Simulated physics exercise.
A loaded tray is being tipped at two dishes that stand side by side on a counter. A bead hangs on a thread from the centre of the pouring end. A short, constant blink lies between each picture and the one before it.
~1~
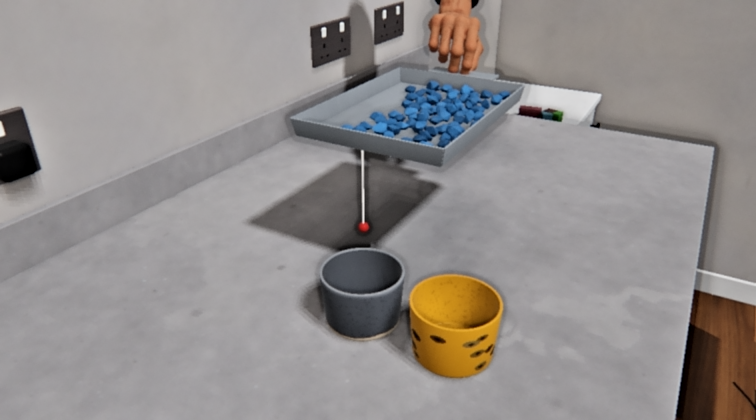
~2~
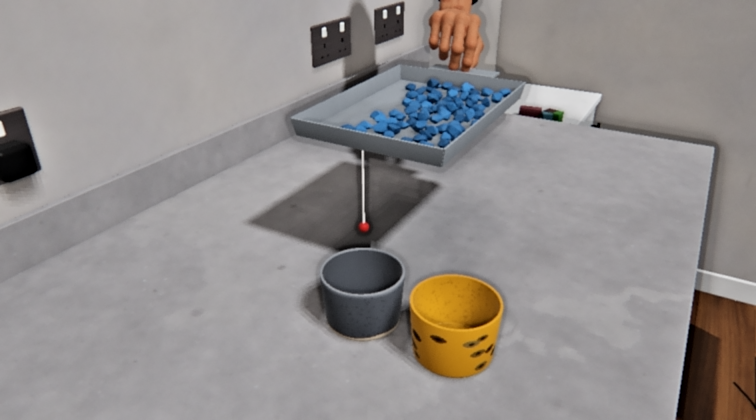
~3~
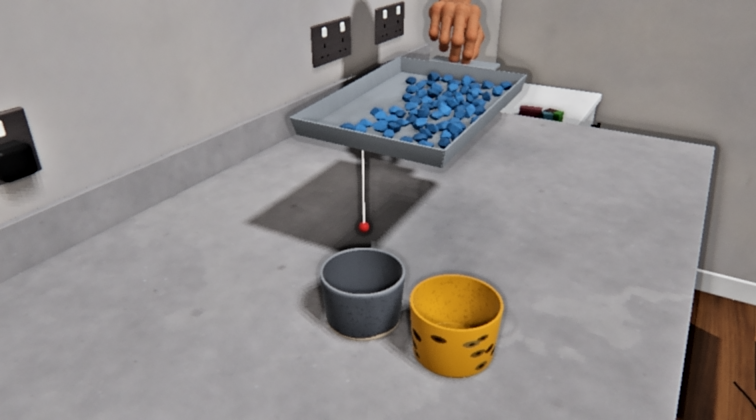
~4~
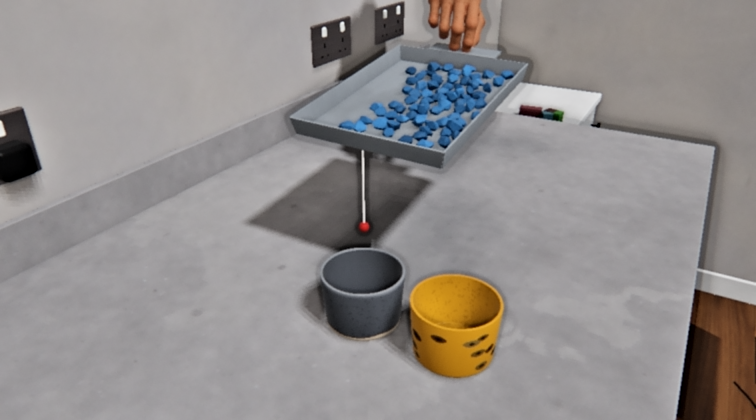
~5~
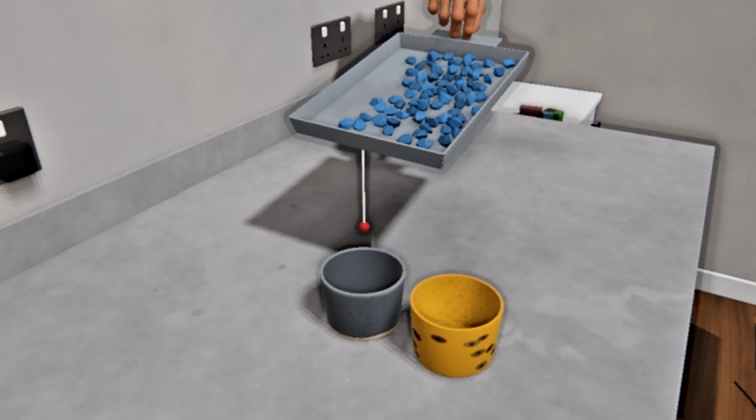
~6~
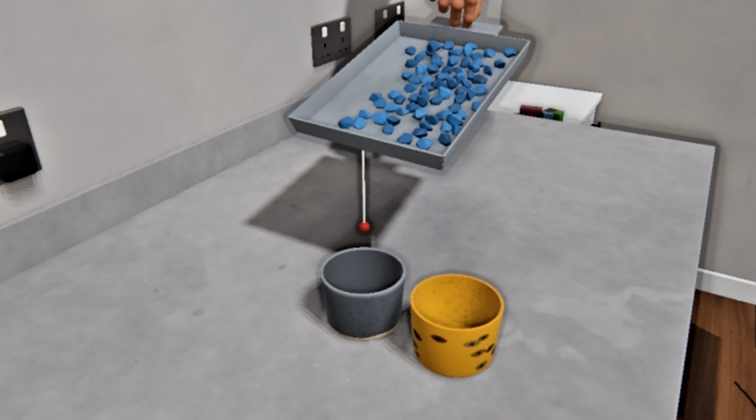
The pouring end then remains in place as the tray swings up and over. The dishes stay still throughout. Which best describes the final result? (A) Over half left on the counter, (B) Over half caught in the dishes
(B) Over half caught in the dishes.
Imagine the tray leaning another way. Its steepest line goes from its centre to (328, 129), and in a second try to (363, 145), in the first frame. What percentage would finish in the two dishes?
About 0 % and 50 %.
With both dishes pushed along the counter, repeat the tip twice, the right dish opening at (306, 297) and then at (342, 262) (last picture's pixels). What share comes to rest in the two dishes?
In the first position around 0 percent, in the second around 40 percent.
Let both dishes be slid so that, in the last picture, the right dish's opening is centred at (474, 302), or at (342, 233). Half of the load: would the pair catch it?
At place one the greater share; at place two a lesser share.
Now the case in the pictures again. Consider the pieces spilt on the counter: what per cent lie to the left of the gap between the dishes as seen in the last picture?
Close to 50 per cent.
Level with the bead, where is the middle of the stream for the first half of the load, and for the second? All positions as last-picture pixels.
For the early half I get (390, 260), and for the late half (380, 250).
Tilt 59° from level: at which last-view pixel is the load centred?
Near the pixel (406, 121).
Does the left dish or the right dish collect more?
Well, that is left of the pair.
Soon after the last picture, tray tipped steeply; all on the tray.
A little later, tray tipped right over; about a third on the tray; a small part in the right dish; about a third in the left dish; about a quarter outside both; a small part in the air.
Later still, tray tipped past a quarter turn; a small part in the right dish; about half in the left dish; about a third outside both.
At rest, tray tipped past a quarter turn; a small part in the right dish; about half in the left dish; about a third outside both.
